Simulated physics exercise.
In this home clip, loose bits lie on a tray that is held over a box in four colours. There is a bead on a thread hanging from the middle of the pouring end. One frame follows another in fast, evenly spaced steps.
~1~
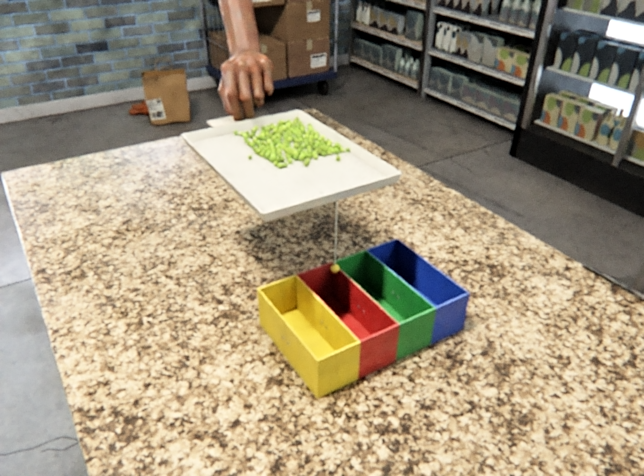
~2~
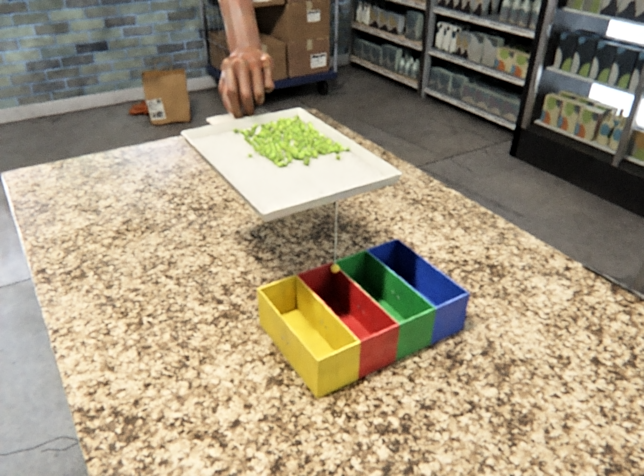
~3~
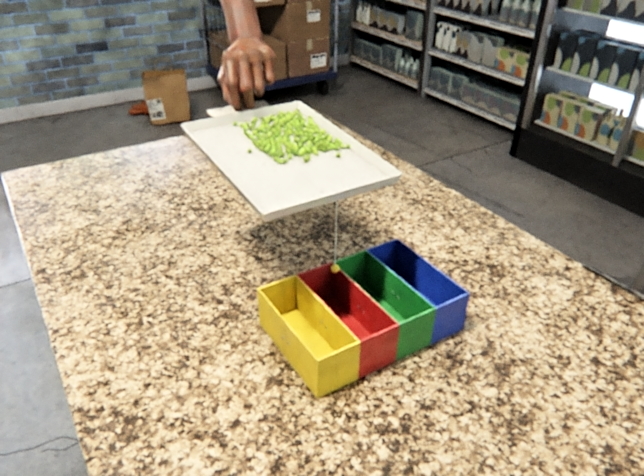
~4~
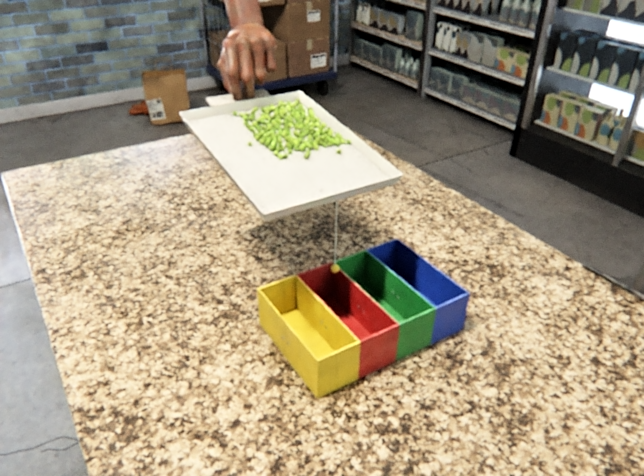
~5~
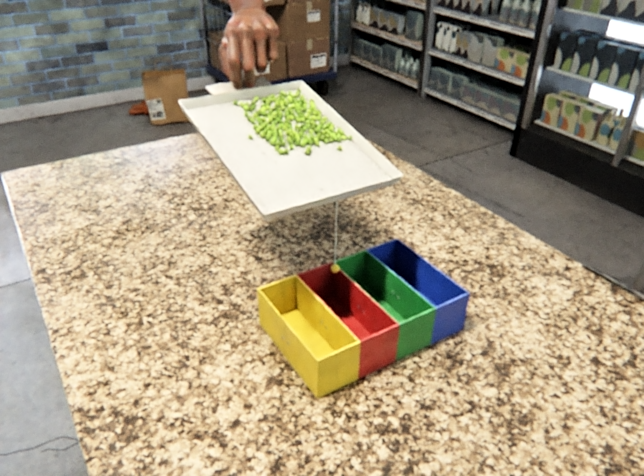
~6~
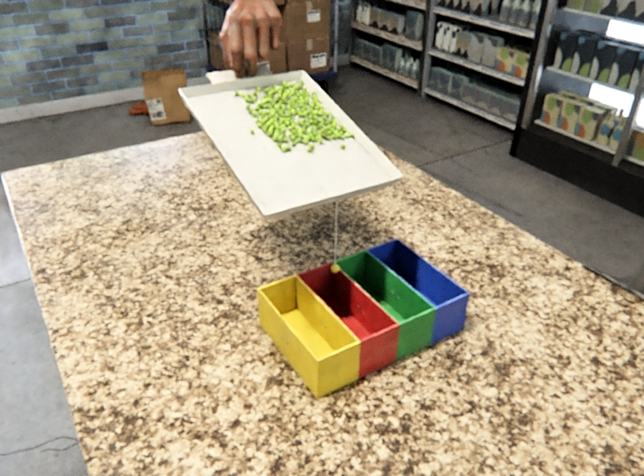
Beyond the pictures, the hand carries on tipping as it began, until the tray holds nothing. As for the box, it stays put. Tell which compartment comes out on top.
It is green that comes out on top.
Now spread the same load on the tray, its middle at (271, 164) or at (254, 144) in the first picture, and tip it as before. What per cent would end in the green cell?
You'd get near 30 percent first and near 30 percent next.
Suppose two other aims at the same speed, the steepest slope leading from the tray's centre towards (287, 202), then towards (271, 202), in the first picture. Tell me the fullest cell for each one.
Try A: Yellow / try B: Yellow.
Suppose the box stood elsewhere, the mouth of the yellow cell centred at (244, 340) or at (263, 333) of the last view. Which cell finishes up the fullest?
With the first placing it's the blue one, with the second it's that blue cell.
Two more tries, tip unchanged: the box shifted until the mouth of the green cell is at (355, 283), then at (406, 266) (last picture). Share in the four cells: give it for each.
Roughly 90 per cent, then roughly 90 per cent.
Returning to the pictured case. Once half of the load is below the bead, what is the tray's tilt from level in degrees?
Roughly 90°.
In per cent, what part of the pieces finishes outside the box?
I'd say around 0 per cent.
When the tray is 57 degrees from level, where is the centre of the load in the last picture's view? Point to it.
The load is centred near (370, 191).
Shortly afterwards, tray tipped steeply; near two thirds on the tray; near a quarter in the green cell; a little in the blue cell; a little in the red cell; only a few in the yellow cell; a little falling or outside the box.
Next, tray tipped right over; near a quarter on the tray; near a quarter in the green cell; near a quarter in the blue cell; a little in the red cell; only a few in the yellow cell; near a quarter falling or outside the box.
Some moments later, tray tipped past a quarter turn; near half in the green cell; near a quarter in the blue cell; near a quarter in the red cell; only a few in the yellow cell; only a few falling or outside the box.
In the end, tray tipped past a quarter turn; near half in the green cell; near a quarter in the blue cell; near a quarter in the red cell; only a few in the yellow cell; only a few outside the box.
